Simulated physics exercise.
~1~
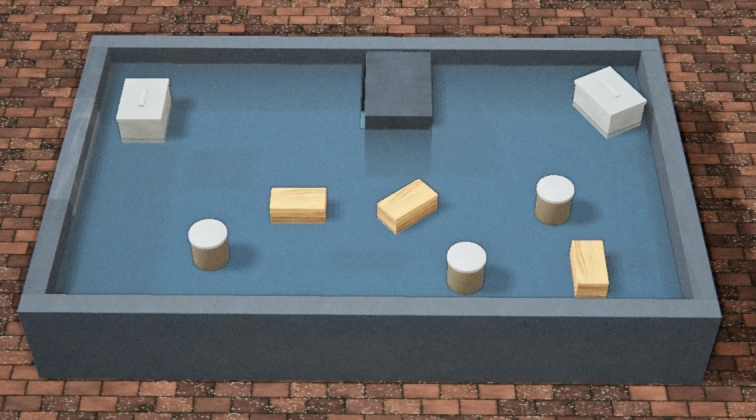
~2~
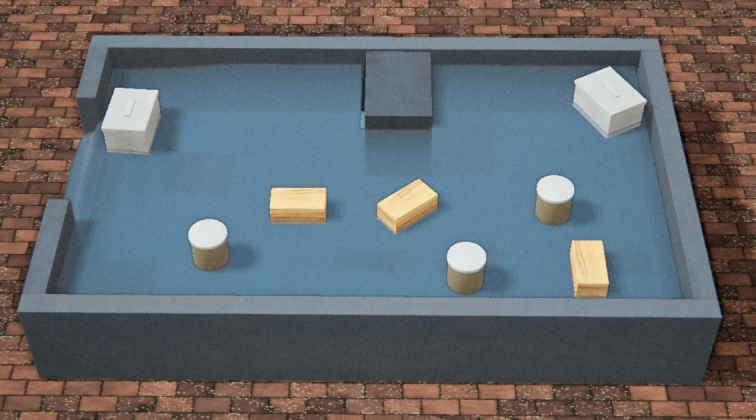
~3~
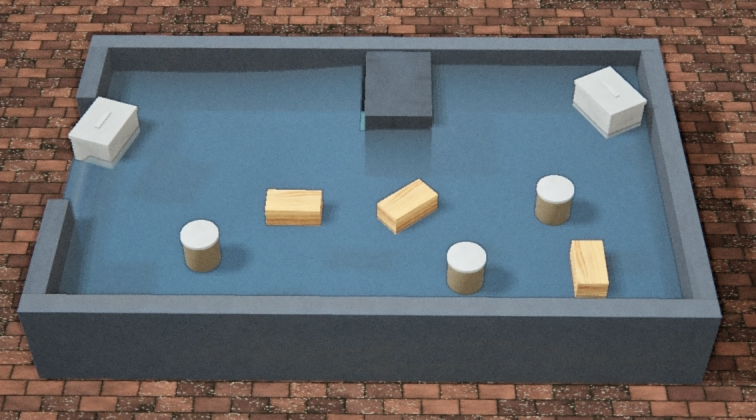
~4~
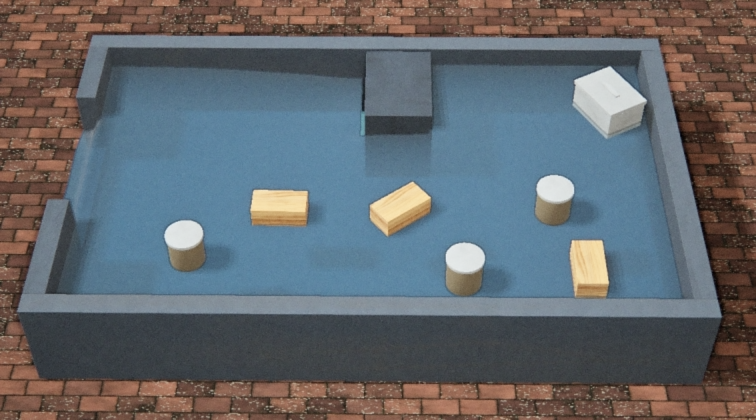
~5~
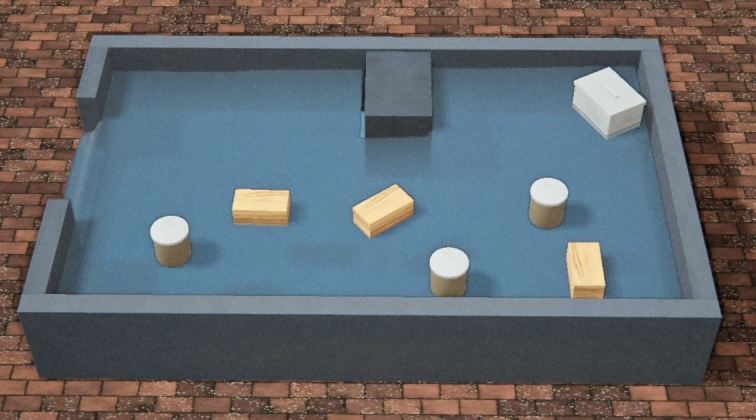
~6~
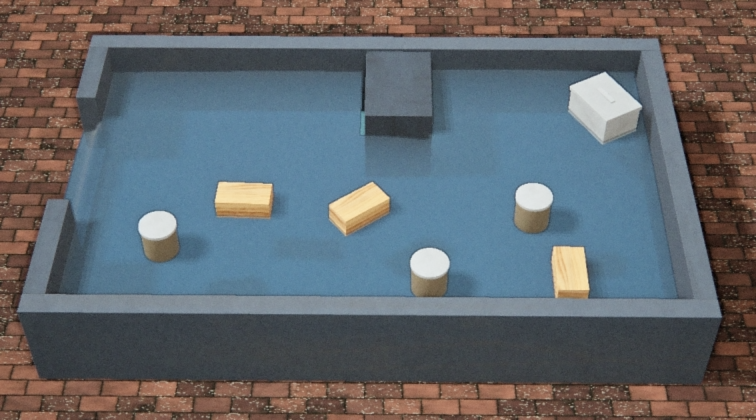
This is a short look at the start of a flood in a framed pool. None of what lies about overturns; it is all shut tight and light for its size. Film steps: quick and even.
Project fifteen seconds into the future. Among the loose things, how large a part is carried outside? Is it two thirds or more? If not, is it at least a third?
No, but at least a third.
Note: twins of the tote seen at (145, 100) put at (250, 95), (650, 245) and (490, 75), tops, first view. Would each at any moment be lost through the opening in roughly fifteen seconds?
First one makes it out, second one does not escape, third one does not escape.
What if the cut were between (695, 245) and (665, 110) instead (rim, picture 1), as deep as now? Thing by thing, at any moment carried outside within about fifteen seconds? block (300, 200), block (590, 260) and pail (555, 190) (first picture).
Each object, in the order asked: Flushed / flushed / flushed.
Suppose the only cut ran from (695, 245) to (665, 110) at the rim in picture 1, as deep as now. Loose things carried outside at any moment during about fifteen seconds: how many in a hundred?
Roughly 80 %.
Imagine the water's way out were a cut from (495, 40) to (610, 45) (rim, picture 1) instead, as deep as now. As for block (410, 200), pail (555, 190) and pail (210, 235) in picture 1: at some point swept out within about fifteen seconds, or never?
Taking them in turn, the first is flushed away, the second is flushed away and the third is held back.
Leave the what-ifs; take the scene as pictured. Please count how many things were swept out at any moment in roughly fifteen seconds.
Counting them up gives 4.
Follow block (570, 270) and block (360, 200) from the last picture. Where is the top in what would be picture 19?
Approximately (503, 286), then (183, 176).
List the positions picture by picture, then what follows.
The first picture shows a block at (298, 198), afloat; a pail at (208, 233), afloat; 0 of 8 have shifted.
The second picture shows a block at (298, 198), afloat; a pail at (208, 233), afloat; 1 of 8 have shifted.
The third picture shows a block at (294, 200) floats; a pail at (199, 234), afloat, close to its start; 2 of 8 have shifted.
The fourth picture shows a block at (279, 201) floats, close to its start; a pail at (184, 234), afloat, close to its start; 3 of 8 have shifted.
The fifth picture shows a block at (261, 200) floats, close to its start; a pail at (169, 230), afloat, close to its start; 5 of 8 have shifted.
The sixth picture shows a block at (244, 193) floats, a stride from its start; a pail at (157, 225), afloat, a stride from its start; 7 of 8 have shifted.
A moment on, 1 of 8 are out; 7 afloat.
Next, 3 of 8 are out; 5 afloat.
Later, 4 of 8 are out; 4 afloat.
In the end, 4 of 8 are out; 4 afloat.
